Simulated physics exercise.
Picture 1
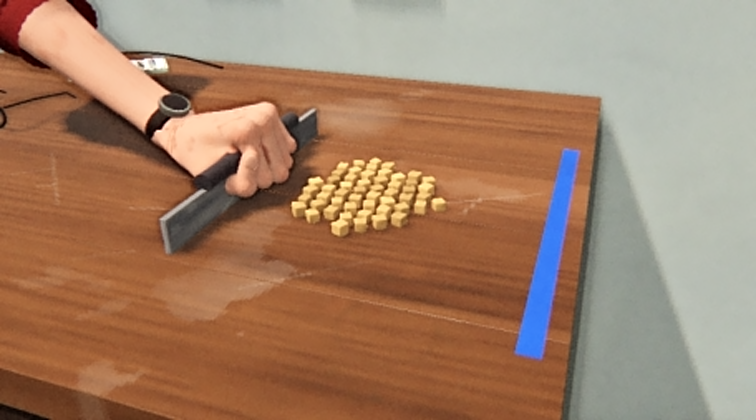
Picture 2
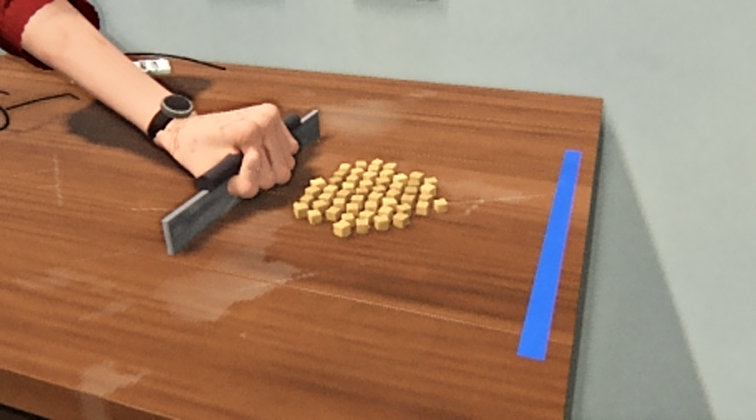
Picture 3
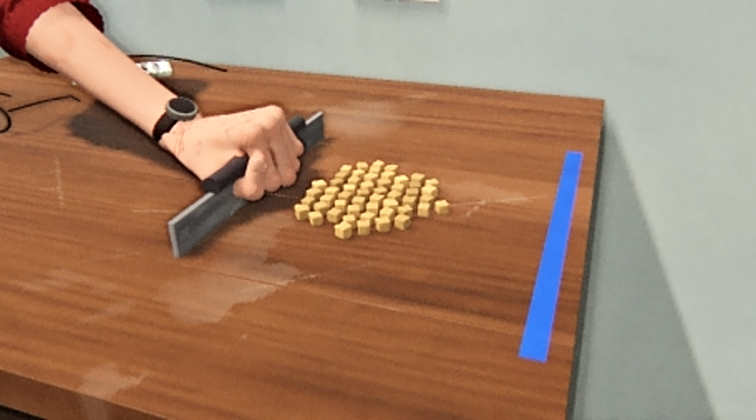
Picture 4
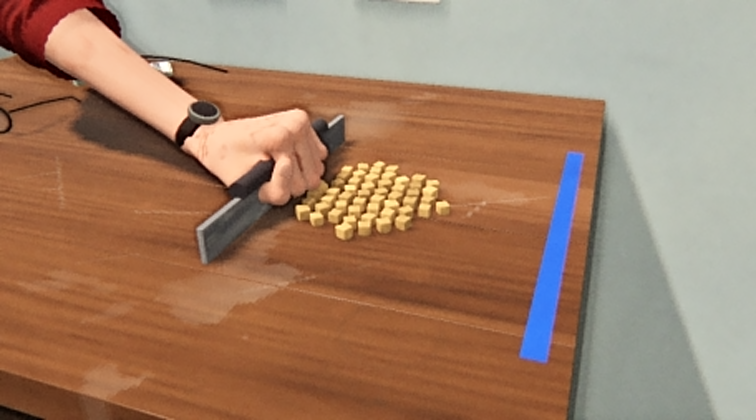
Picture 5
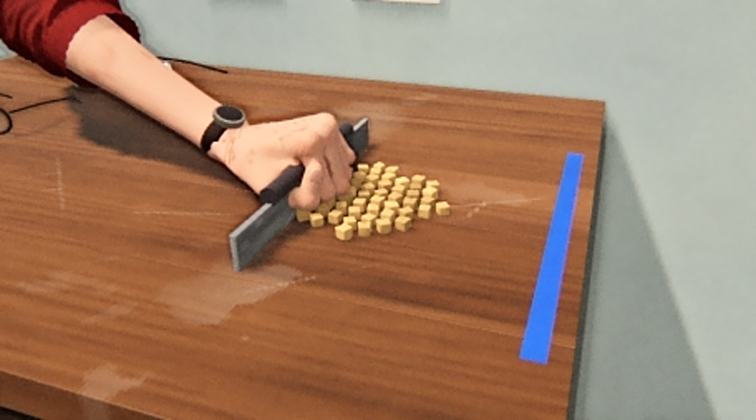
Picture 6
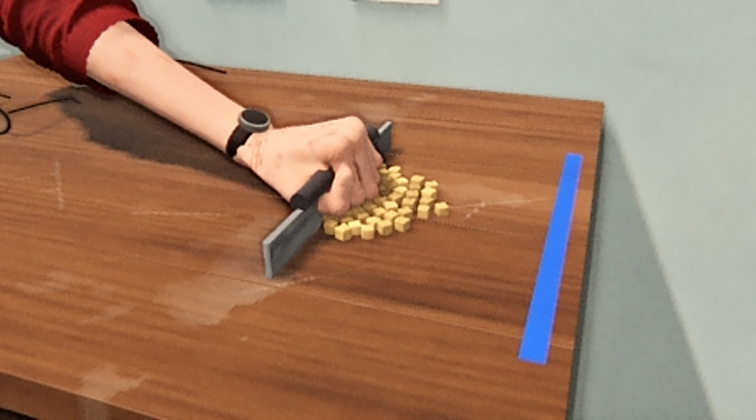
At the start, a hand wearing a dark watch holds a scraper still on a wooden table, left of a cluster of small yellowish cubes, with blue tape near the right edge. The hand then slides the scraper rightward, reaching the cubes and pushing the nearest ones together into a tighter group.
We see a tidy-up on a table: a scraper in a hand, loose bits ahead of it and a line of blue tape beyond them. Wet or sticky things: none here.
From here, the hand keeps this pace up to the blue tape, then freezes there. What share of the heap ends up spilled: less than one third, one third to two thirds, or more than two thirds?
The lost share is larger than two thirds.
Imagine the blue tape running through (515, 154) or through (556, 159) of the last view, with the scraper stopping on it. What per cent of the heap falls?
Roughly 0 % and 50 %.
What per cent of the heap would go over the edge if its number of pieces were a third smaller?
Close to 70 per cent of the heap.
Soon, scraper still moving, near (454, 186); heap all on the table, its front near (528, 229).
A while on, scraper stopped at the blue tape; heap about two thirds over the edge.
Towards the end, scraper stopped at the blue tape; heap most over the edge.
Finally, scraper stopped at the blue tape; heap most over the edge.
